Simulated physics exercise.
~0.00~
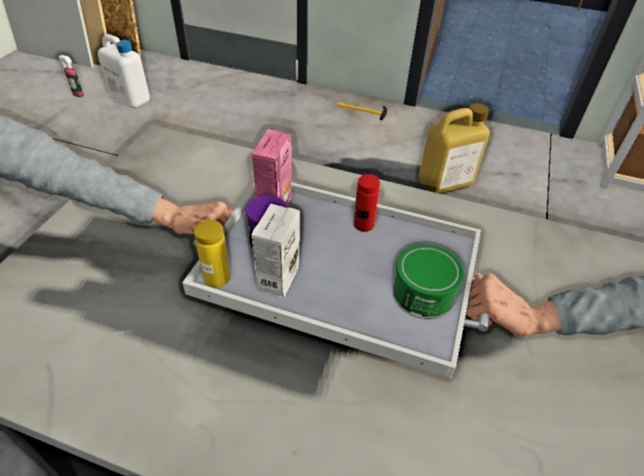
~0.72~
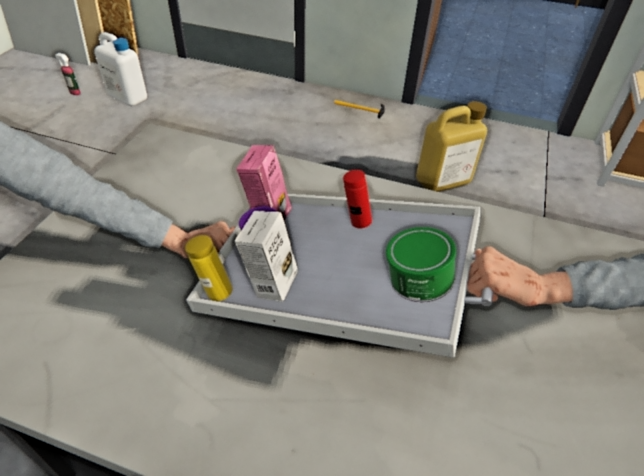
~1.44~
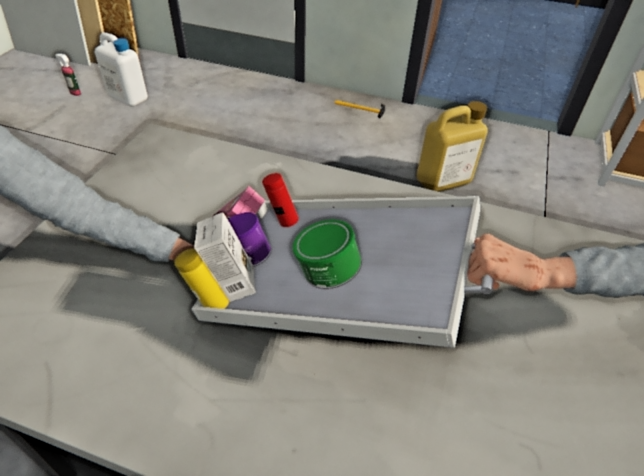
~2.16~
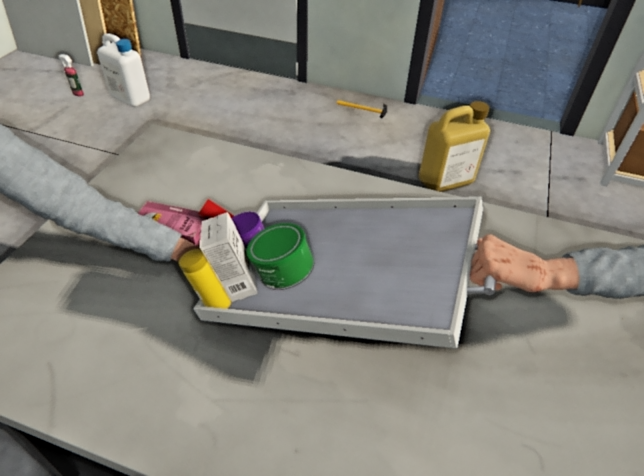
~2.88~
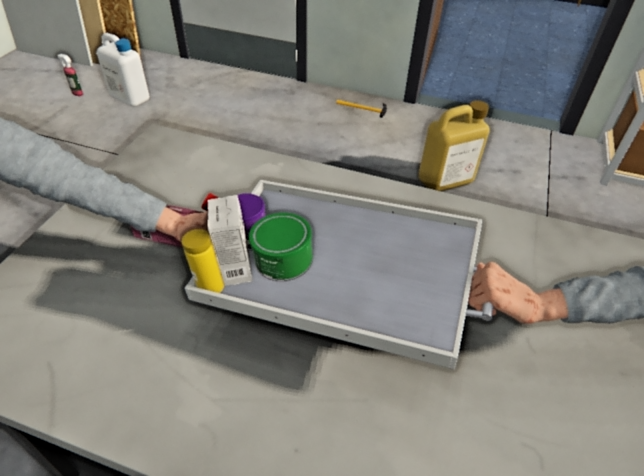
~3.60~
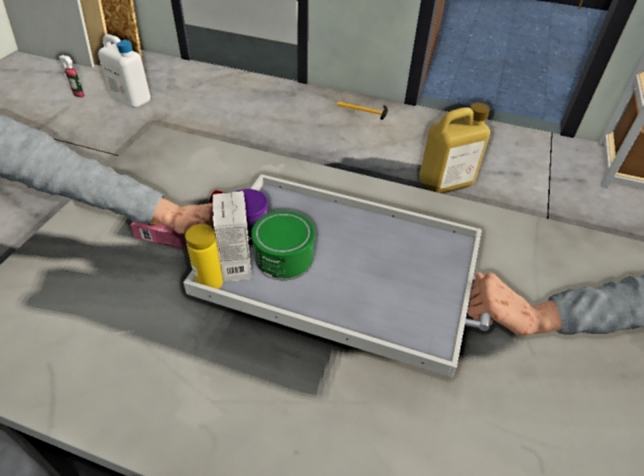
In the video, two hands tilt a tray of containers down to the left and level it again, sending the items sliding that way. A pink packet and a red shaker topple off, while the green tub, white packet, yellow shaker and purple tin finish bunched at the left end.
